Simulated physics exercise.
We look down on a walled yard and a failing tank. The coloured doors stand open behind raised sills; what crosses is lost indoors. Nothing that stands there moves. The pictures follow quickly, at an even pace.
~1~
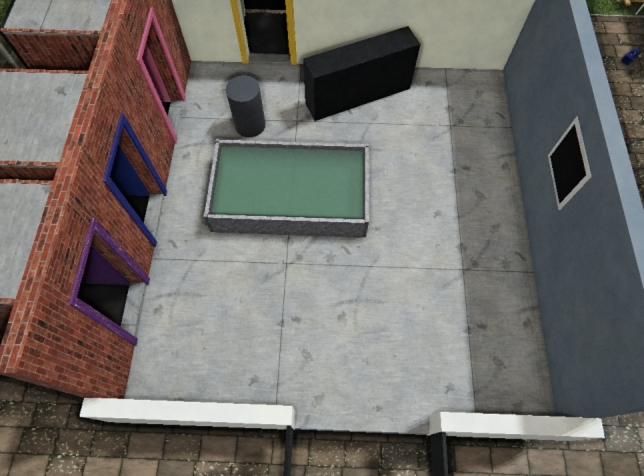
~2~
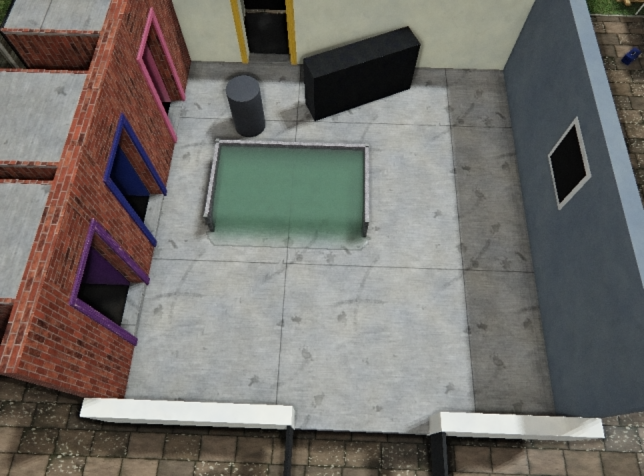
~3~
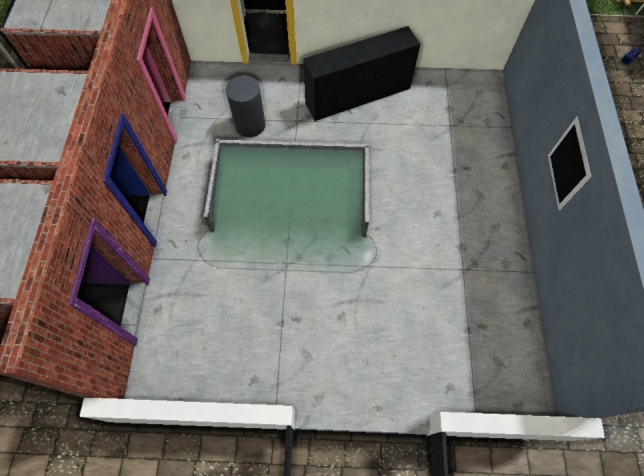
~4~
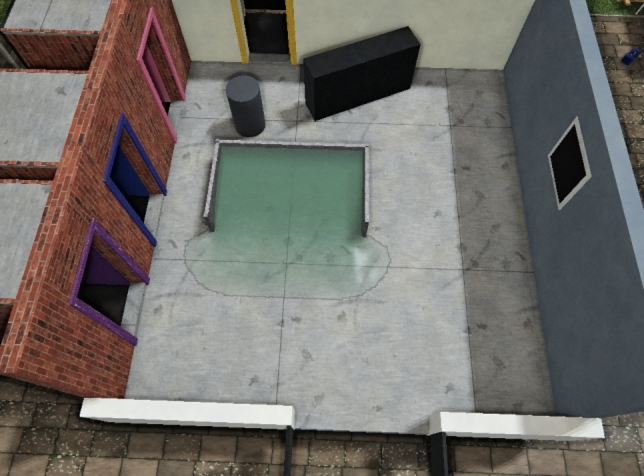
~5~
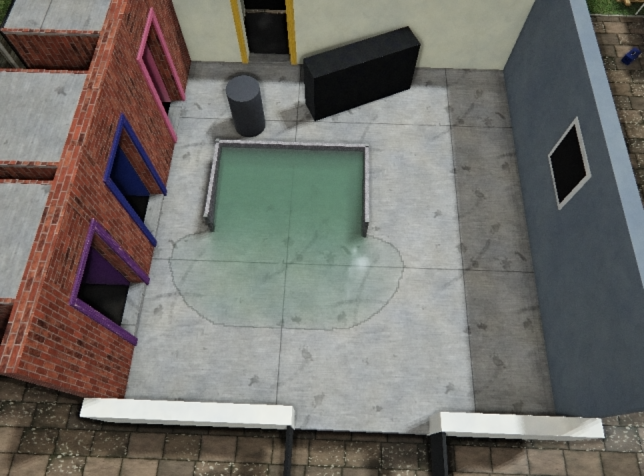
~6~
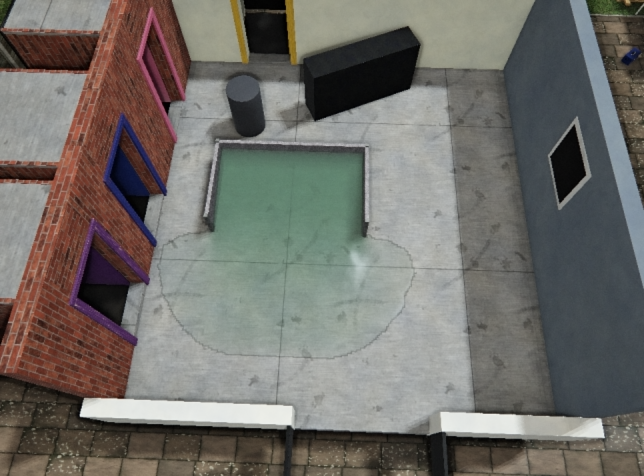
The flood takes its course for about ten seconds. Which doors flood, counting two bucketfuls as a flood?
One by one: The purple door holds within the limit; the pink door holds within the limit; the blue door holds within the limit; the yellow door holds within the limit.
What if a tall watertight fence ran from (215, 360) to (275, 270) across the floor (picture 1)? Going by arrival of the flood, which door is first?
I say the one in purple.
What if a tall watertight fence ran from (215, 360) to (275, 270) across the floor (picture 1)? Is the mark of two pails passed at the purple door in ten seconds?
My reading: The purple one lets more in.
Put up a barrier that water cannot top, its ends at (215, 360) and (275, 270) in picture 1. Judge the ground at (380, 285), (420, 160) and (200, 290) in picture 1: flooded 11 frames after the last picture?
In turn: Awash, no water, wet.
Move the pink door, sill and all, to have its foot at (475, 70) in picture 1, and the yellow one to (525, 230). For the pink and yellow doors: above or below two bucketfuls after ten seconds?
Then: Pink holds, yellow takes less.
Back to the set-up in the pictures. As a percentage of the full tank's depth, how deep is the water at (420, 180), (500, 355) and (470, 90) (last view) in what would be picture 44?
In turn 0, 8 and 0 in a hundred.
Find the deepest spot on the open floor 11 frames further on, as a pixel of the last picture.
Near (124, 404).
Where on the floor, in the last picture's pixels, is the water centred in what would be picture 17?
Around (272, 297).
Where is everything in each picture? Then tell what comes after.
The first picture shows still water in the water tank at (290, 182).
In the second picture, water pours out at (288, 228) and has run to (212, 236).
In the third picture, water pours out at (288, 228) and has run to (204, 249).
In the fourth picture, the front is at (194, 264), out from the gap at (288, 229).
In the fifth picture, water pours out at (288, 229) and has run to (181, 281).
In the sixth picture, the front is at (212, 343), out from the gap at (288, 229).
A moment on, water covers 30 % of the floor; the purple door wet at the sill, nothing in, the pink door not reached, the blue door not reached, the yellow door not reached.
Next, water covers 35 % of the floor; the purple door wet at the sill, nothing in, the pink door not reached, the blue door not reached, the yellow door not reached.
Then, water covers 35 % of the floor; the purple door under two buckets in, the pink door not reached, the blue door not reached, the yellow door not reached.
Later, water covers 50 % of the floor; the purple door under two buckets in, the pink door wet at the sill, nothing in, the blue door wet at the sill, nothing in, the yellow door not reached.
In the end, water covers 70 % of the floor; the purple door under two buckets in, the pink door wet at the sill, nothing in, the blue door wet at the sill, nothing in, the yellow door wet at the sill, nothing in.
